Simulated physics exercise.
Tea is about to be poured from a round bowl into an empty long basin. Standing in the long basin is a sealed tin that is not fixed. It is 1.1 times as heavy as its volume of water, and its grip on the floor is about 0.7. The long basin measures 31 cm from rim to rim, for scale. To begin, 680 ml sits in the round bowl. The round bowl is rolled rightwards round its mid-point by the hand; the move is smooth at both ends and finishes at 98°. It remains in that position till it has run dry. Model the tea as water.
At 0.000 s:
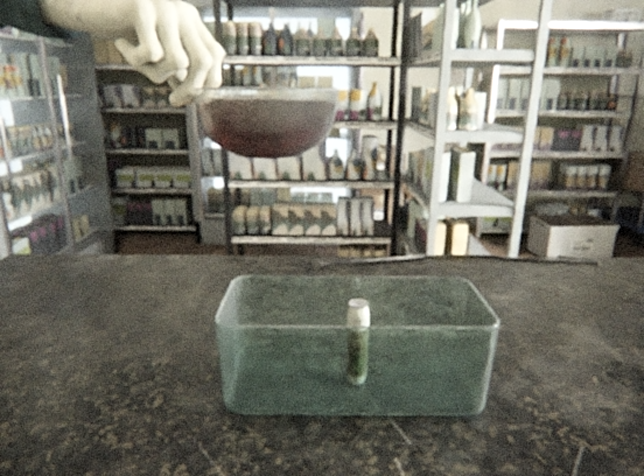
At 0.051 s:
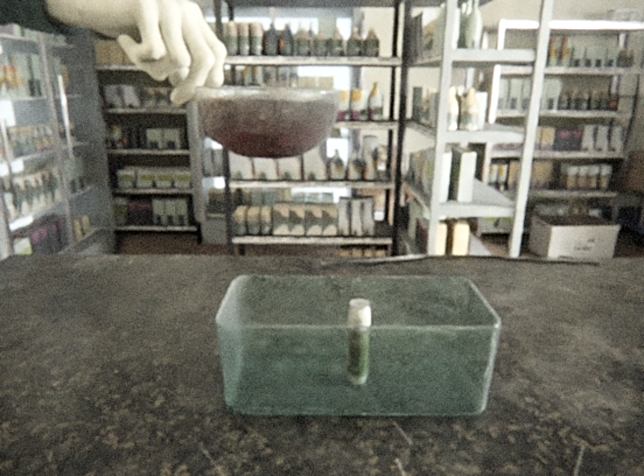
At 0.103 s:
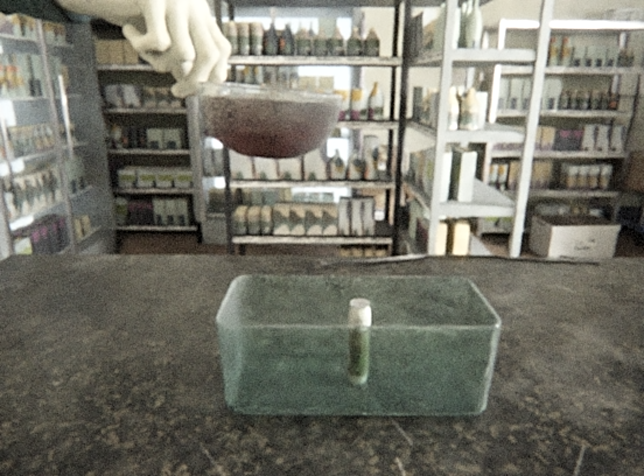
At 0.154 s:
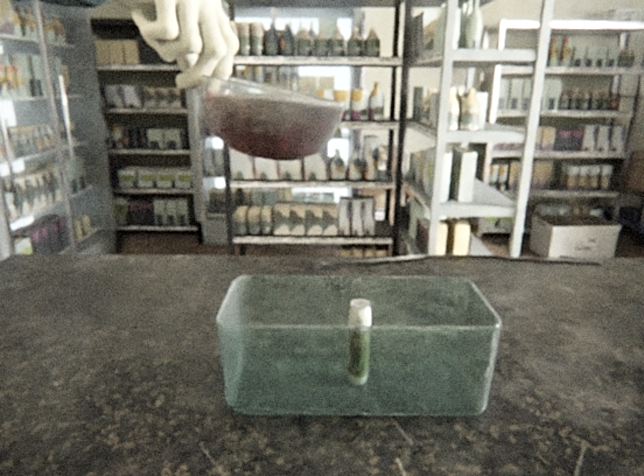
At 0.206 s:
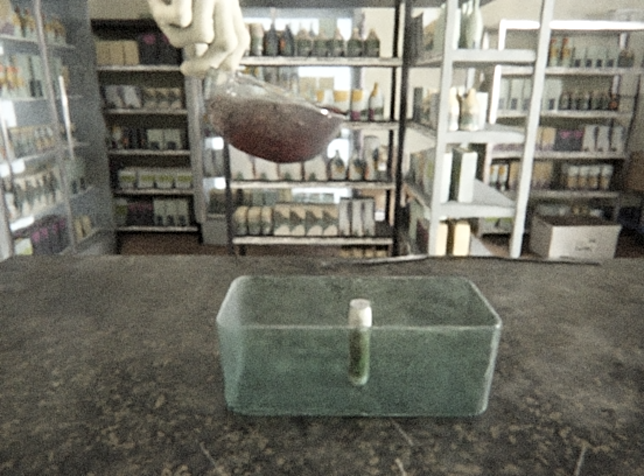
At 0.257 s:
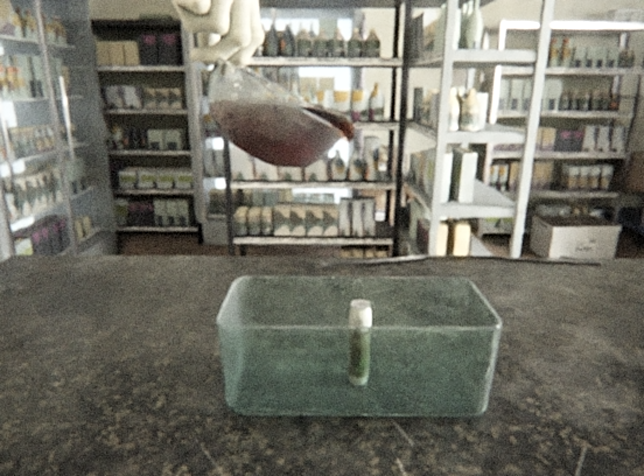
In a storeroom lined with shelves of bottles and boxes, a still camera looks across a dark, mottled countertop from the front. A pale hand at upper left holds a round bowl of reddish-brown liquid above and behind a long, clear greenish basin, where a small white-topped green tin stands. The hand gradually tilts the bowl rightwards, and the liquid shifts until a little crosses its right rim.
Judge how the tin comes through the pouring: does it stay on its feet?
Looks like it can't take it.
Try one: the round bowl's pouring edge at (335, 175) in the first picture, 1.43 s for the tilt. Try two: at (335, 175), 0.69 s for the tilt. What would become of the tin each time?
Trial 1 - tin stays standing; trial 2 - tin stays standing.
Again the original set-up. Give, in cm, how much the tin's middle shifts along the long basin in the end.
Shift of tin centre: Approx. 7.0 cm.
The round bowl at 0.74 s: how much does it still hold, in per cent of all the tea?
Around 2 percent of it.
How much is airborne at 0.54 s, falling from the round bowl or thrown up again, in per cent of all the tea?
My guess is roughly 58 %.
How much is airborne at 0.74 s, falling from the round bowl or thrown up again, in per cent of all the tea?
Close to 12 %.
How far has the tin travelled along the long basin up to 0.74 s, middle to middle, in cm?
The tin has gone some 1 cm.
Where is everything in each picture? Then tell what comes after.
It leans 0°; its right rim is at (337, 91); the tea meets the walls at (201, 99) and (335, 100); the long basin's rim runs from (225, 300) to (483, 301); the tin's top is at (358, 307), in the first picture.
It leans 1°; its right rim is at (339, 93); the tea meets the walls at (202, 98) and (335, 101), in the second picture.
It leans 5°; its right rim is at (341, 98); the tea meets the walls at (204, 96) and (338, 103), in the third picture.
It leans 12°; its right rim is at (343, 107); the tea meets the walls at (207, 95) and (341, 105), in the fourth picture.
It leans 20°; its right rim is at (344, 118); the tea meets the walls at (210, 96) and (345, 112); 1 per cent is over the edge, in the fifth picture.
It leans 30°; its right rim is at (343, 132); the tea meets the walls at (214, 100) and (339, 119); 7 per cent is over the edge, in the sixth picture.
By 0.54 s the tilt is 87° and 19 per cent is still to pour; the tin stands where it began.
By 0.74 s the tilt is 98° and 2 per cent is still to pour; the tin leans 13°.
By 0.96 s the tilt is 98° and 0 per cent is still to pour; the tin lies on its side.
By 1.19 s the tilt is 98° and 0 per cent is still to pour; the tin lies on its side.
At rest the tin lies on its side.
